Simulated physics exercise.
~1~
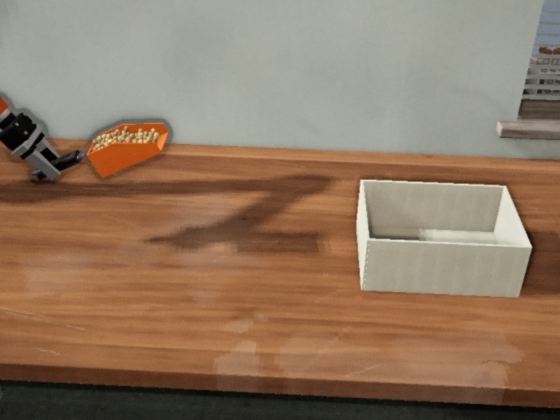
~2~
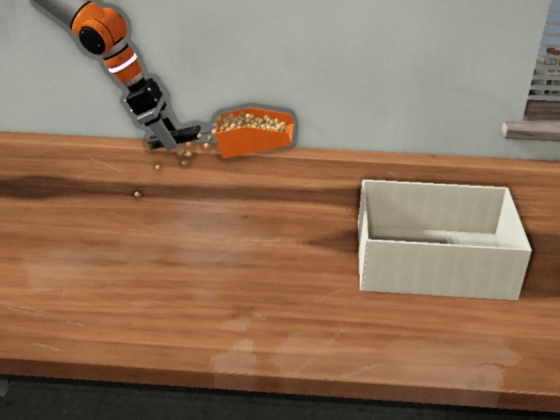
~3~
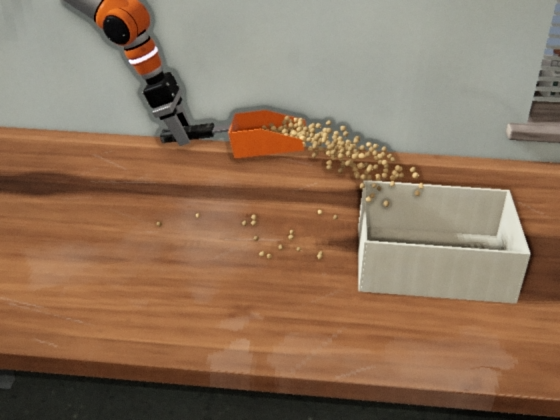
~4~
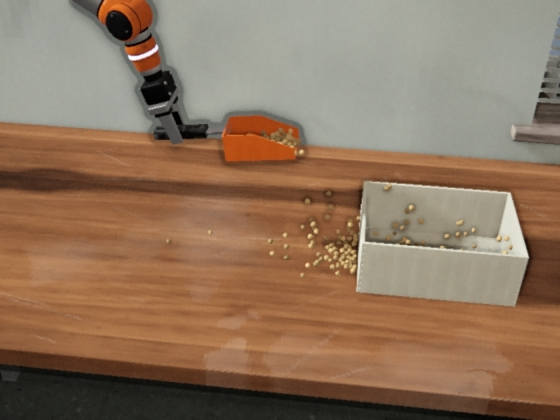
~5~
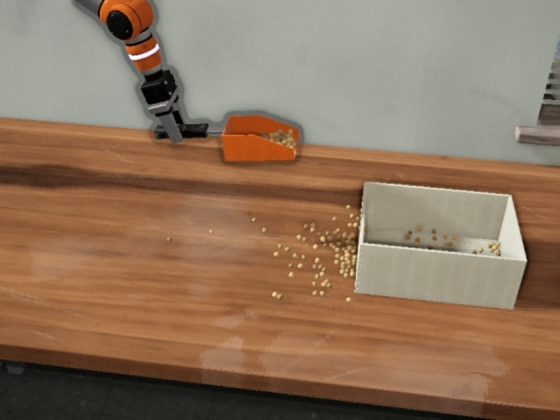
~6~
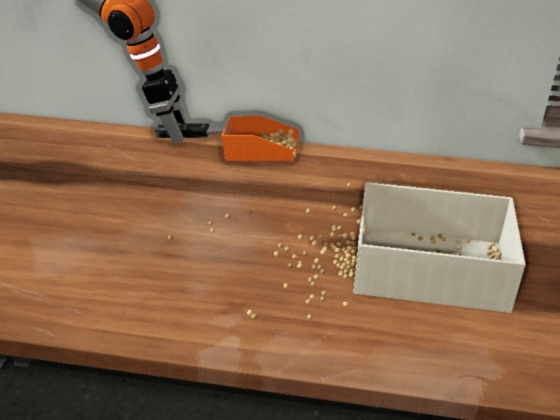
A robot arm swinging an orange scoop rightward, flinging chickpeas that scatter across a wooden table and partly into a white box.
